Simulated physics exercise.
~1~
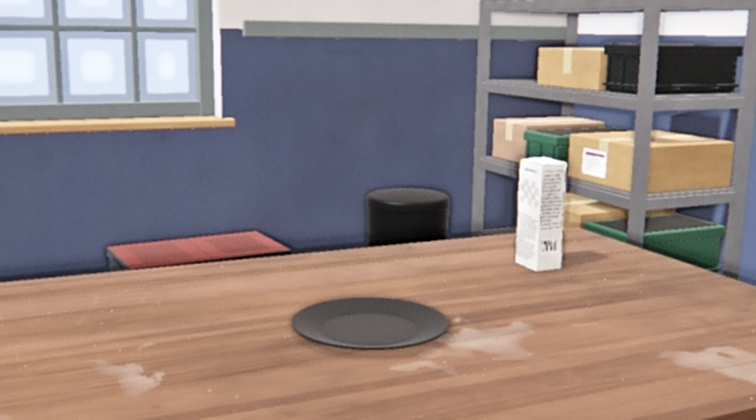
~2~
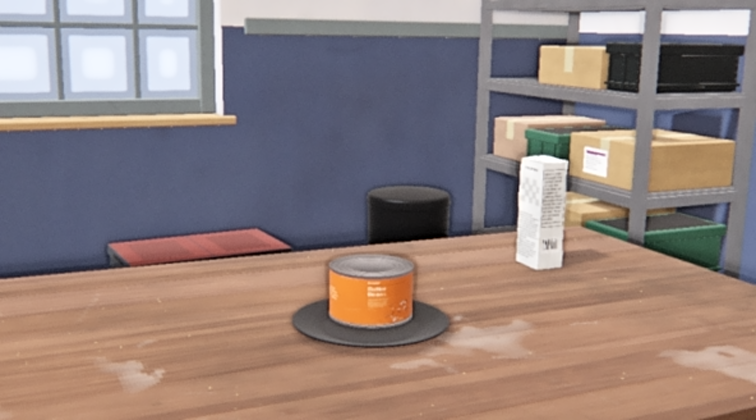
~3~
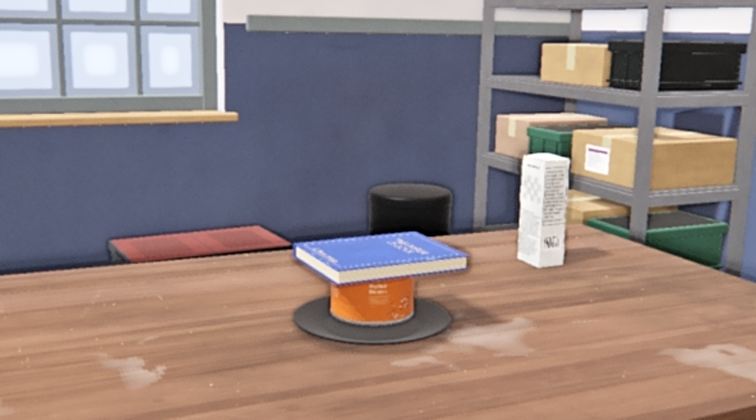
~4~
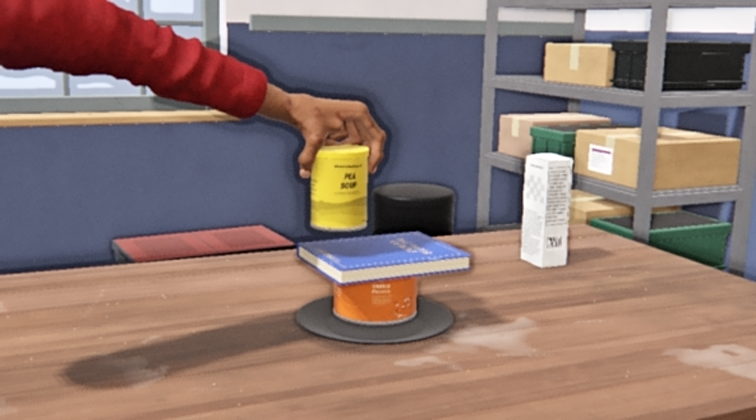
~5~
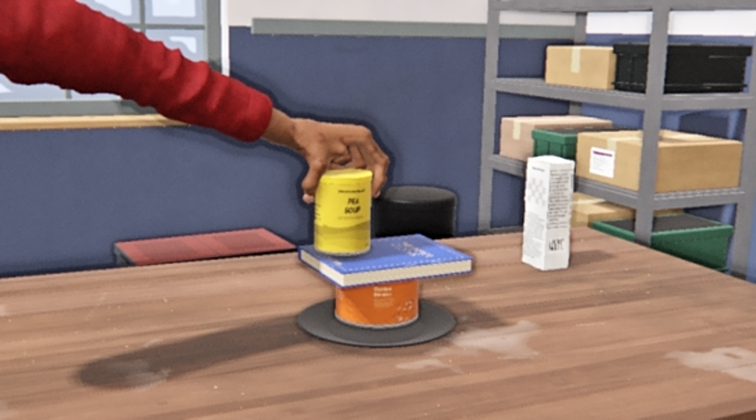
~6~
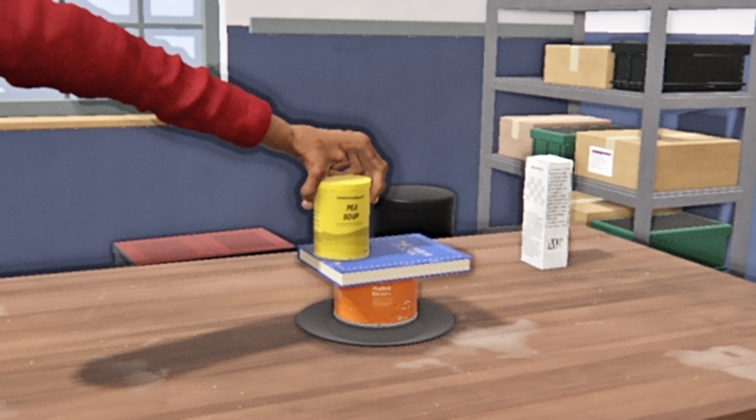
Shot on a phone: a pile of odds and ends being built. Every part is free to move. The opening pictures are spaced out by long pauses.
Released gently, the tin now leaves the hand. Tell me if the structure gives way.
Stable.
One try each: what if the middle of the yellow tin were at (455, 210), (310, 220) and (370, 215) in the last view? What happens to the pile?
Lab note - try 1: Collapse; try 2: Collapse; try 3: No collapse.
Then, 0.40 s later than the last frame, all is still.
Then, 1.20 s later than the last frame, yellow tin resting near (341, 219).
When it is over, all 5 as before. End places, in pixels of the last picture, yellow tin near (341, 219). The pile stays up.
